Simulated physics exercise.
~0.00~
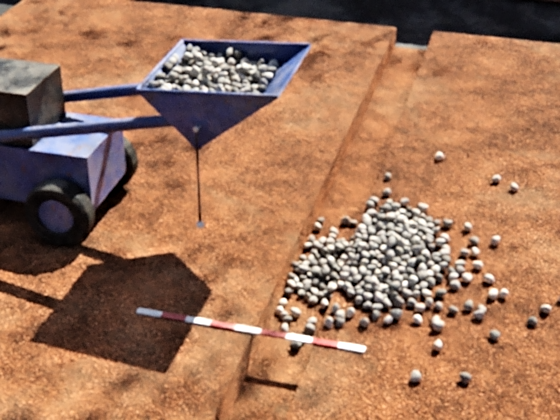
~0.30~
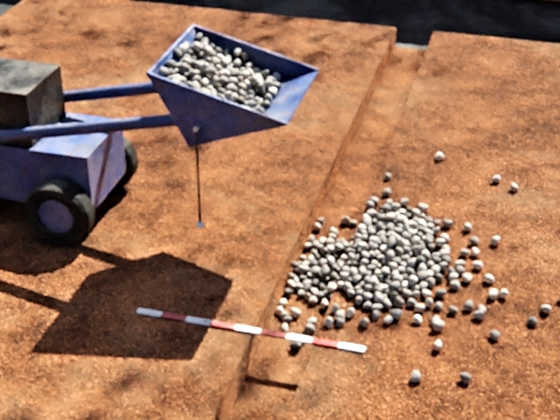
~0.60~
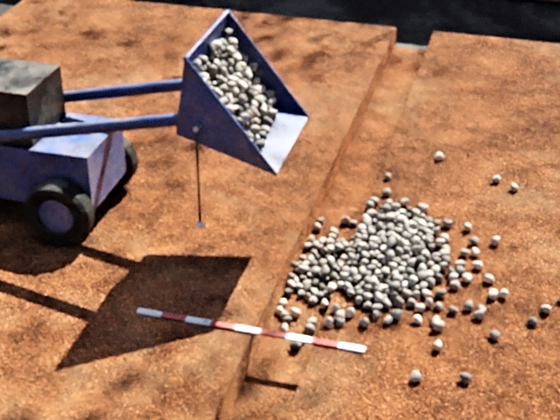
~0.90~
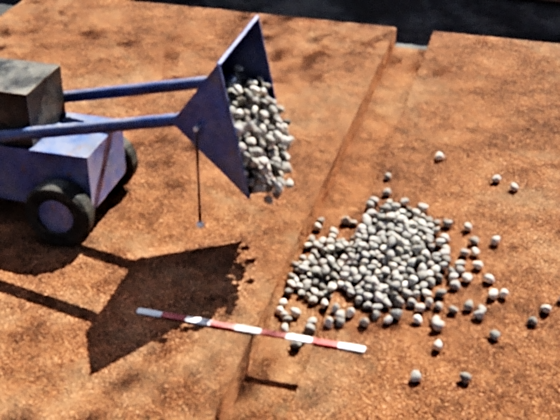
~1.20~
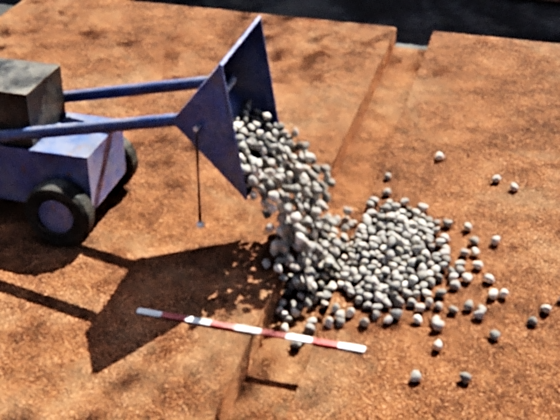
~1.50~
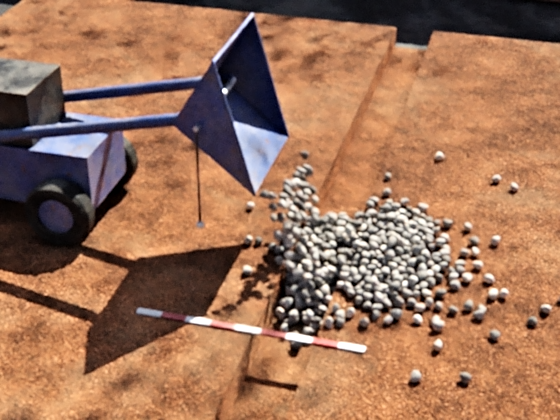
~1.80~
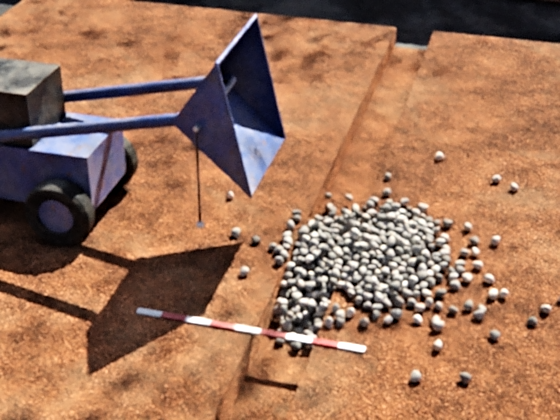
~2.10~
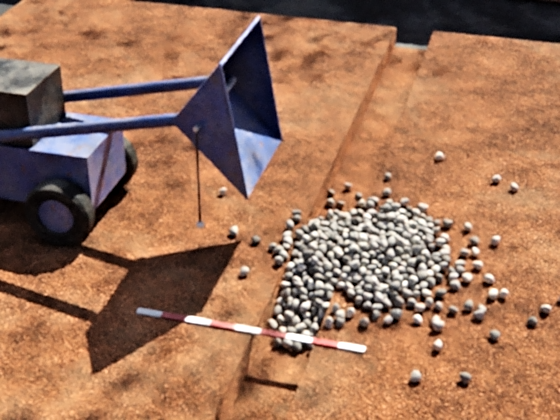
A blue loader on orange ground tipped its bucket forward and poured its rounded grey stones onto the loose pile to the right, then jerked the empty bucket slightly, leaving a bigger heap reaching the striped staff and a few stray stones nearby.
